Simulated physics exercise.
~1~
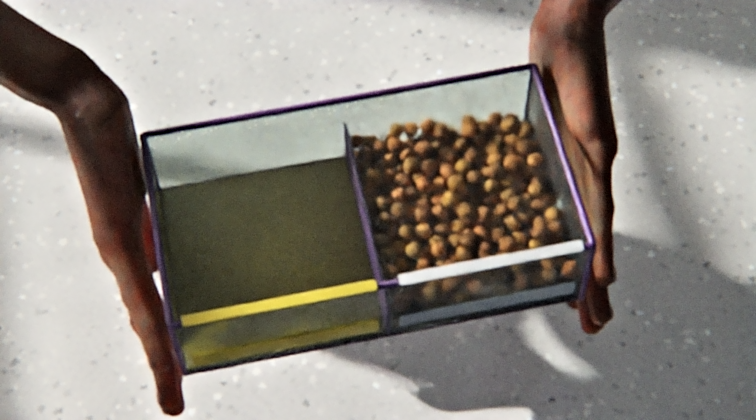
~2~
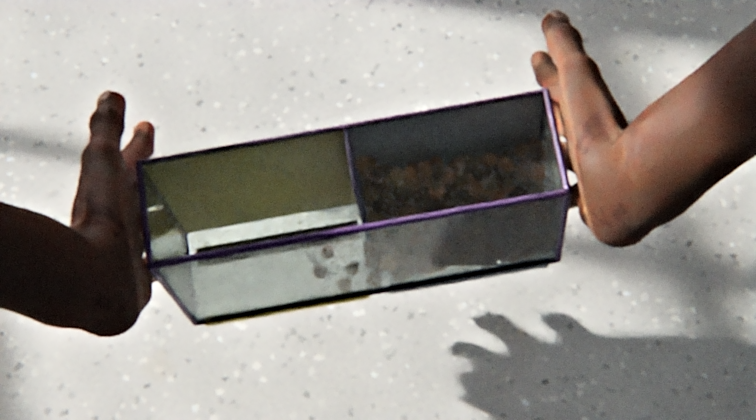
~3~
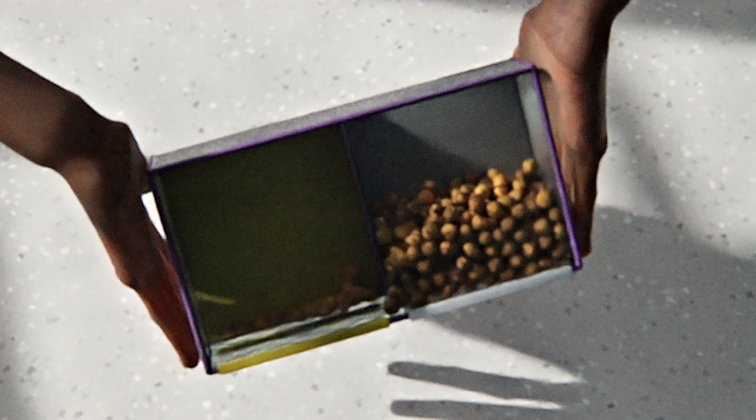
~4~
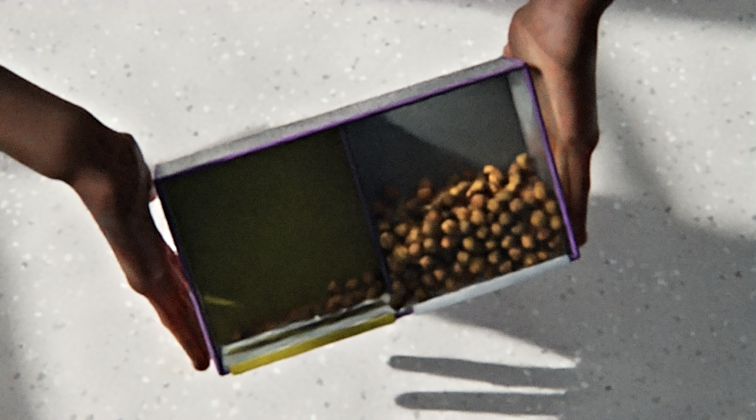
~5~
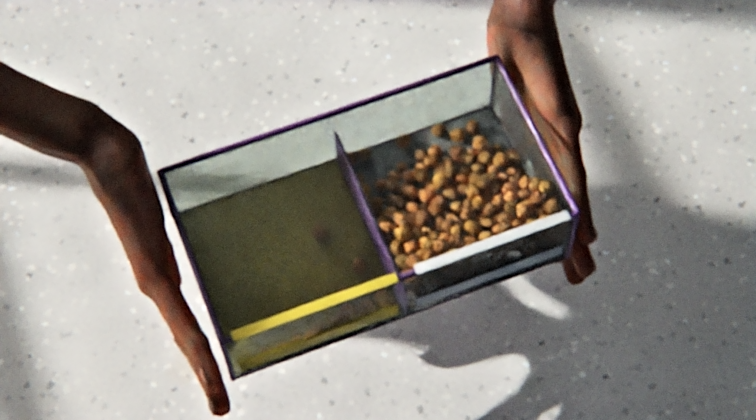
The clip shows two hands holding a clear, purple-edged box with roasted chickpeas in its white-marked right compartment. The hands tip it steeply, turn it partway back and finally level it, leaving nearly all the chickpeas on the right and a few in the yellow-marked left compartment.
